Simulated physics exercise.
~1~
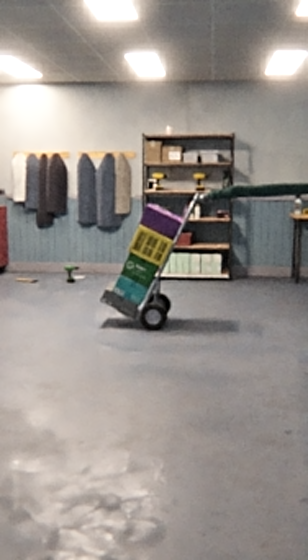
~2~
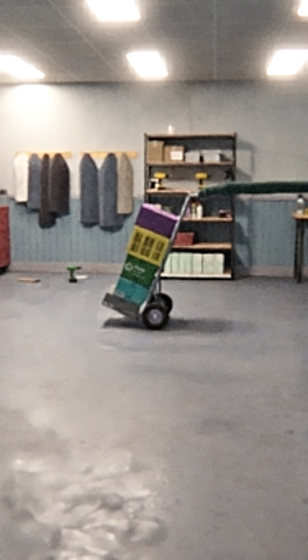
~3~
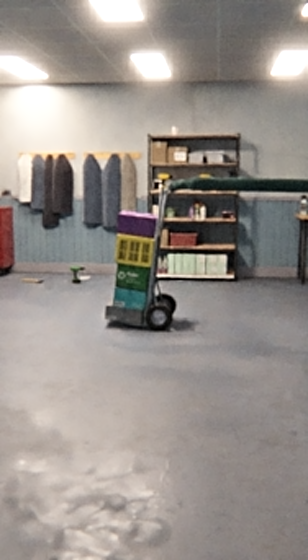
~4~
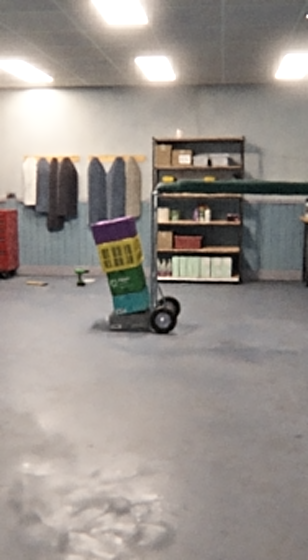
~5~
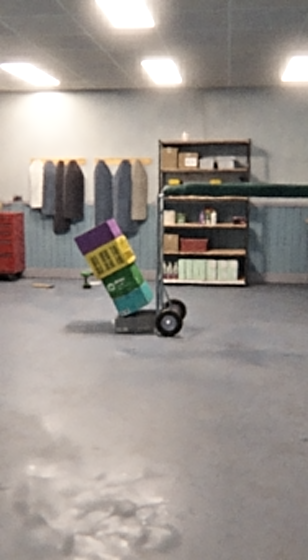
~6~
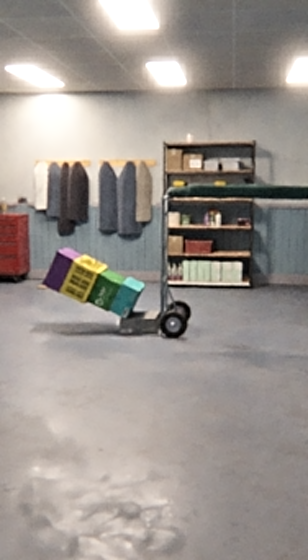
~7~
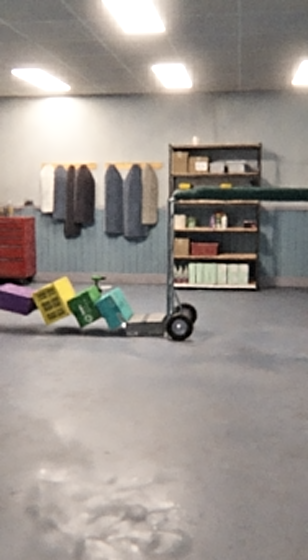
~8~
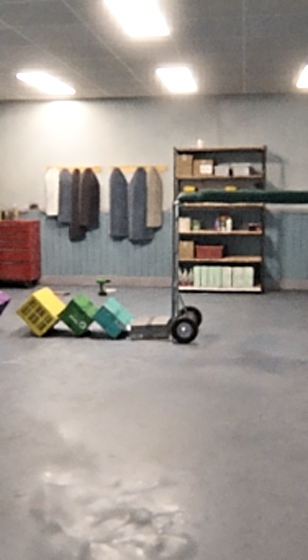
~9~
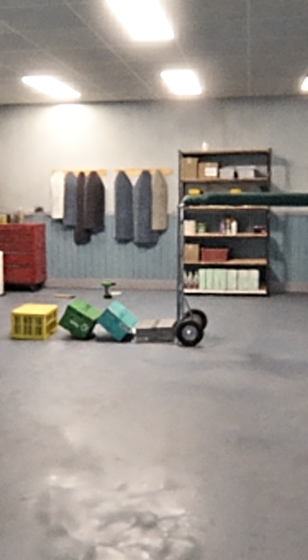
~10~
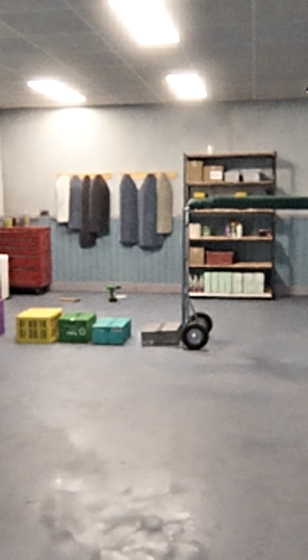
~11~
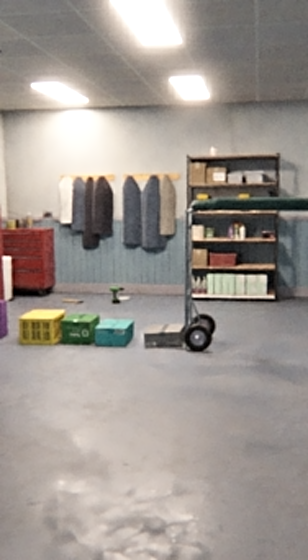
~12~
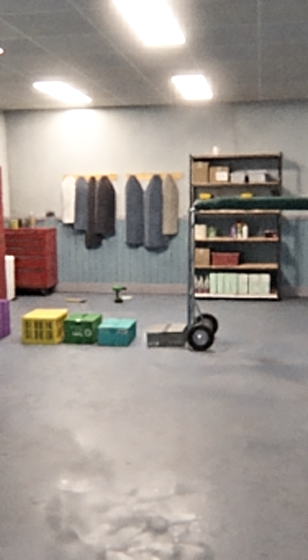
In a workshop with a smooth grey floor, seen from the side at a distance, a sack truck stands tilted back to the right, held by a dark green arm reaching in from the right. Purple, yellow, green and turquoise boxes are stacked on it above a low grey parcel, with coats and shelves behind. The arm swings the truck upright as the view pans slightly left. The upper four lean left, topple together and spill across the floor in a row. The truck ends upright, still held, with the grey parcel in place on its base.
